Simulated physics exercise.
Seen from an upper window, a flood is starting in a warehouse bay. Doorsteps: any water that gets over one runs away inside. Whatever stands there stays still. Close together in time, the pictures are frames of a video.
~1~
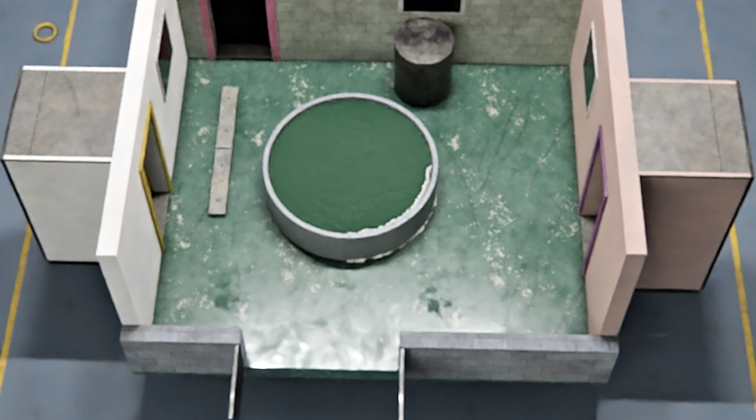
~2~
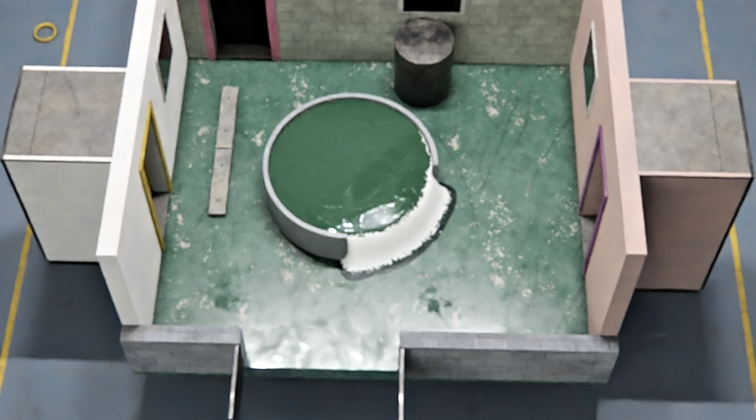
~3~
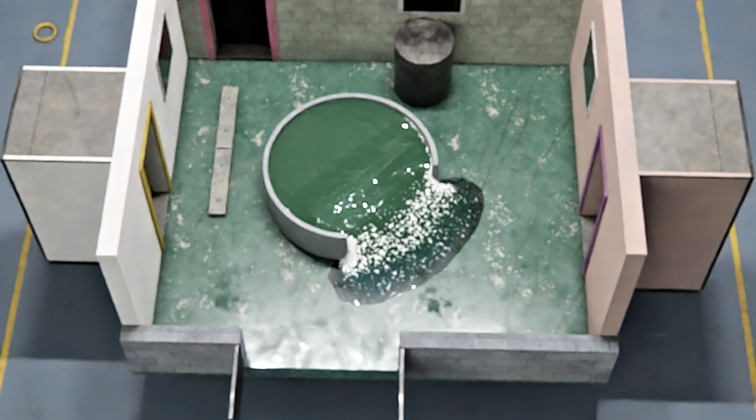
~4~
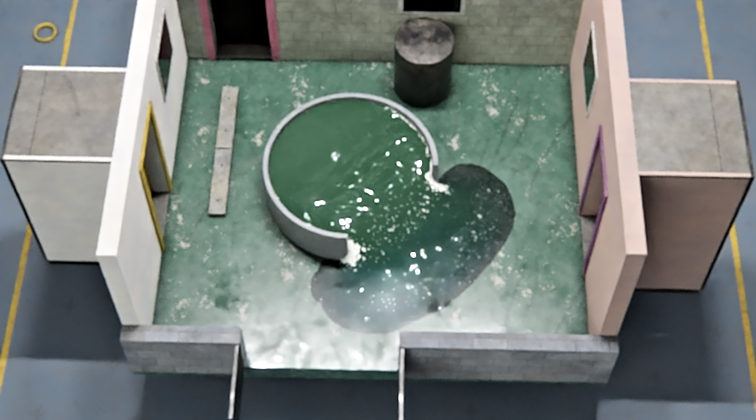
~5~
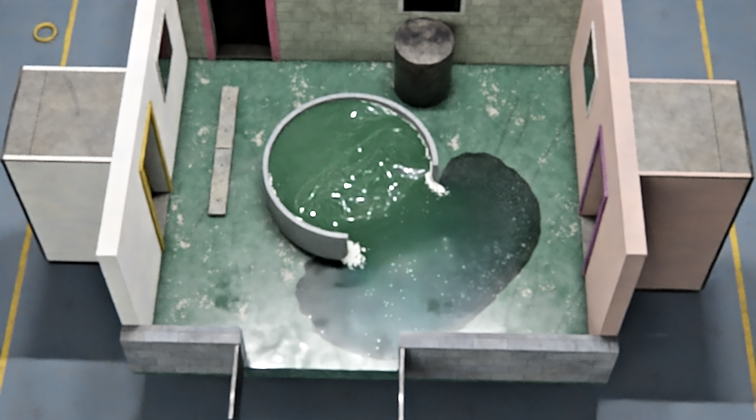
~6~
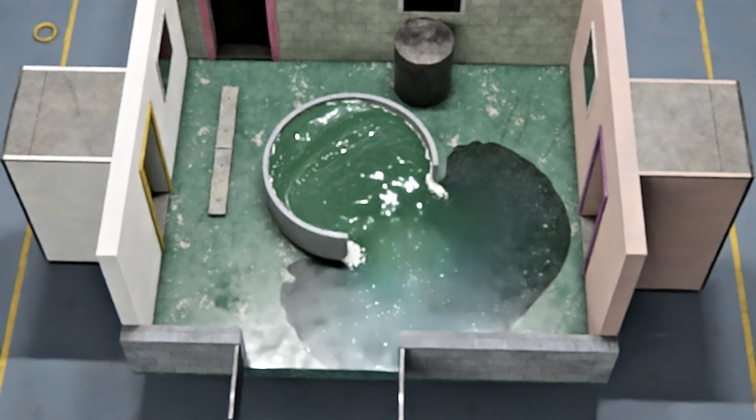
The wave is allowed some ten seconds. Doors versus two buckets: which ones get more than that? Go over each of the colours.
Yellow door: Two buckets at most, purple door: Over two buckets, pink door: Two buckets at most.
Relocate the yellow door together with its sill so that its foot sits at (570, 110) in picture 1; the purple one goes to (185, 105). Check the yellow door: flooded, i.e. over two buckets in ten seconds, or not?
So the yellow door overshoots, it seems.
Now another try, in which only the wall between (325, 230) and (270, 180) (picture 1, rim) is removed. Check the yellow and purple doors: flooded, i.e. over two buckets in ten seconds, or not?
Yellow door: Exceeds it; purple door: Falls short.
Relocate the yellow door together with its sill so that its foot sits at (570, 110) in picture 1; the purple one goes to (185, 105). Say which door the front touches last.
The purple door.
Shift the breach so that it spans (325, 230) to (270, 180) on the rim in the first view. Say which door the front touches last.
The purple-painted one, I'd guess.
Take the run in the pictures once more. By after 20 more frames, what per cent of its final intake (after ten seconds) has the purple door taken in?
It should be near 55 percent of the ten-second total.
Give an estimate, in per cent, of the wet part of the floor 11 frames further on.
That works out at 35 %.
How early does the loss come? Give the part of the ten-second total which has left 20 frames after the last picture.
Near 50 in a hundred.
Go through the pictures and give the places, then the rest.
The first picture shows still water in the pool at (351, 166).
In the second picture, water pours out at (407, 231) and has run to (349, 273).
In the third picture, water pours out at (407, 232) and has run to (348, 295).
In the fourth picture, water pours out at (407, 233) and has run to (342, 318).
In the fifth picture, water pours out at (407, 233) and has run to a hidden place.
In the sixth picture, water pours out at (407, 233) and has run to (563, 224).
A moment on, water covers 35 % of the floor; the yellow door not reached, the purple door over two buckets in, the pink door not reached.
Next, water covers 35 % of the floor; the yellow door not reached, the purple door far over two buckets in, the pink door not reached.
Then, water covers 40 % of the floor; the yellow door not reached, the purple door far over two buckets in, the pink door not reached.
Later, water covers 65 % of the floor; the yellow door not reached, the purple door far over two buckets in, the pink door not reached.
In the end, water covers 90 % of the floor; the yellow door wet at the sill, nothing in, the purple door far over two buckets in, the pink door wet at the sill, nothing in.
